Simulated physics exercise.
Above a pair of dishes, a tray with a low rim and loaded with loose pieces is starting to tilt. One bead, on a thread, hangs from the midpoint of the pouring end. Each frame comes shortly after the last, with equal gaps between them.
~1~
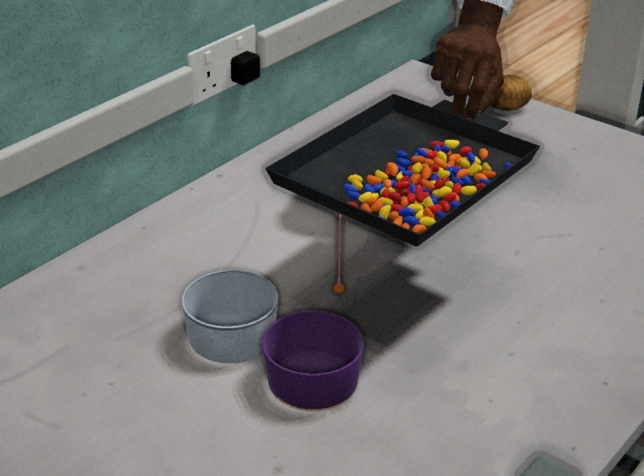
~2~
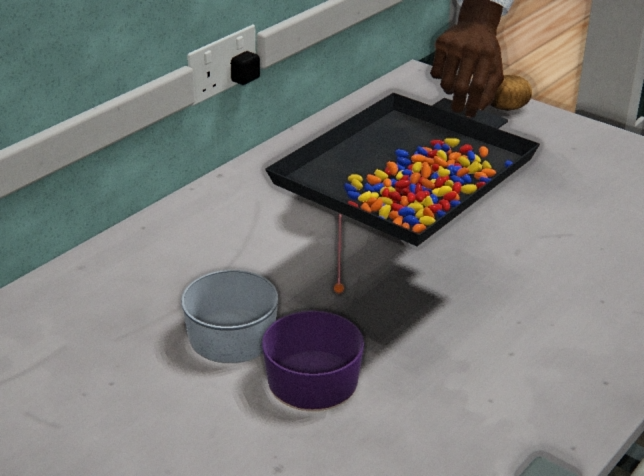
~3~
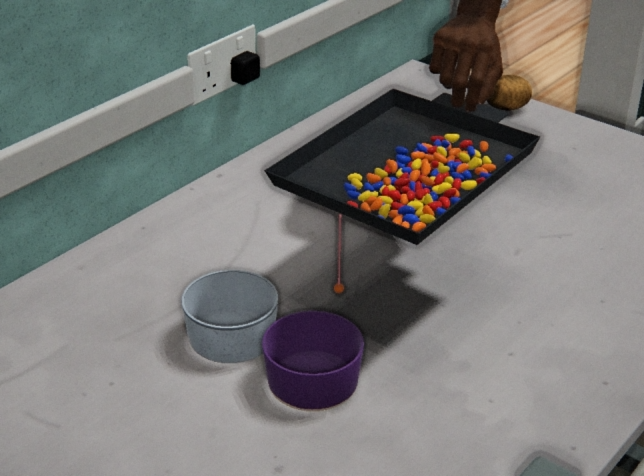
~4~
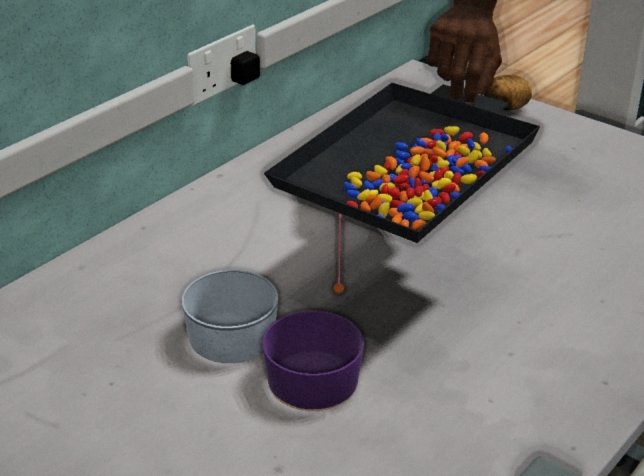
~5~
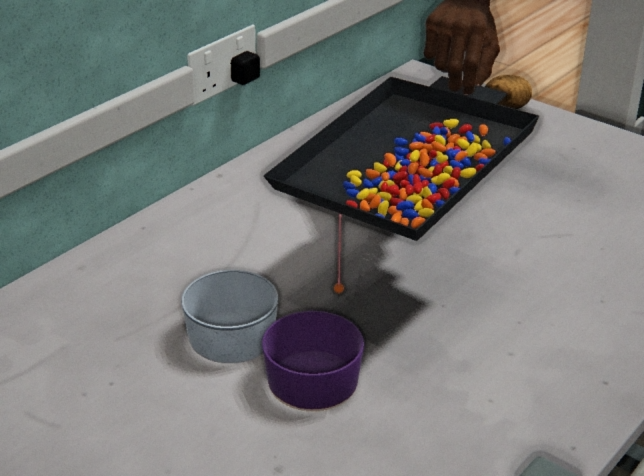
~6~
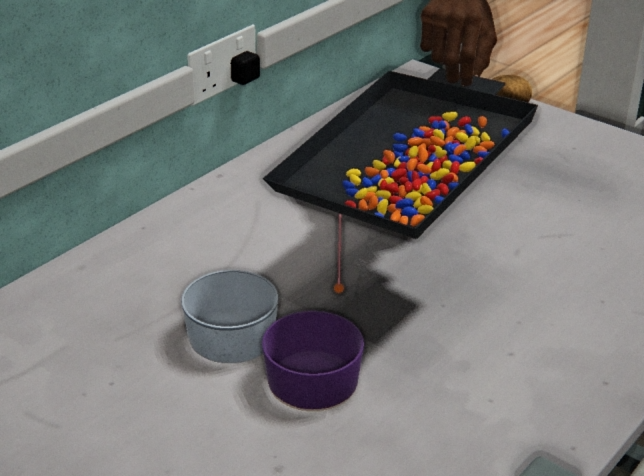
A black tray of colourful jelly beans, with a bead hanging on a thread below its near edge, starts almost still above a grey dish and a purple dish. Its far side then rises slowly beside a person's hand, steepening the slant slightly, while both dishes stay put on the table.
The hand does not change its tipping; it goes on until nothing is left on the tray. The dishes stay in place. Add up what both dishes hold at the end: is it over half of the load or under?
It comes to under half.
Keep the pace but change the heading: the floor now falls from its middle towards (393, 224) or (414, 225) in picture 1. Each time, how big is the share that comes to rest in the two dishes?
First heading roughly 10 %, second roughly 0 %.
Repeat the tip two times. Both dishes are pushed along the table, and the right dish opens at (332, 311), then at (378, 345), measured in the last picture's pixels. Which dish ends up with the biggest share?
Trial one goes to the left of the two, trial two to the left of the two.
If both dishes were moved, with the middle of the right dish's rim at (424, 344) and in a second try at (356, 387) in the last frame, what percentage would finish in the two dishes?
The first position comes out at 10 per cent, the other at 10 per cent.
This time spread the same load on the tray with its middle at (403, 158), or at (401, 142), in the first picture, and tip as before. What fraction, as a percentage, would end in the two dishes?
Roughly 20 per cent, then 10 per cent.
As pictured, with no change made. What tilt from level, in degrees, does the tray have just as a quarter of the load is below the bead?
95°.
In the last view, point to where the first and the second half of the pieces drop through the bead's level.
First around (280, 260), afterwards around (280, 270).
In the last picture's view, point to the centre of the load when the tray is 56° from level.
About (334, 175).
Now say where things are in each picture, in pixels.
In the first picture, corners of the pouring end at (274, 168) and (418, 230), level; middle of the load at (422, 183), jelly beans; left dish at (198, 337); right dish at (281, 384); bead on its thread at (339, 288).
In the second picture, corners of the pouring end at (274, 168) and (418, 229), level; middle of the load at (422, 182).
In the third picture, corners of the pouring end at (273, 170) and (417, 228), tipped barely, lowest at the left corner; middle of the load at (422, 179).
In the fourth picture, corners of the pouring end at (272, 172) and (416, 226), tipped a little, lowest at the left corner; middle of the load at (422, 175).
In the fifth picture, corners of the pouring end at (272, 174) and (415, 225), tipped a little, lowest at the left corner; middle of the load at (421, 171).
In the sixth picture, corners of the pouring end at (271, 176) and (414, 223), tipped a little, lowest at the left corner; middle of the load at (420, 167); left dish at (198, 337); right dish at (281, 384).
Soon after the last picture, tray tipped steeply; nearly all on the tray; a stray few in the left dish; a stray few outside both.
A little later, tray tipped right over; about half on the tray; a stray few in the right dish; a stray few in the left dish; a small part outside both; about a quarter in the air.
Later still, tray tipped past a quarter turn; a small part in the right dish; about a quarter in the left dish; most outside both.
At rest, tray tipped past a quarter turn; a small part in the right dish; about a quarter in the left dish; most outside both.
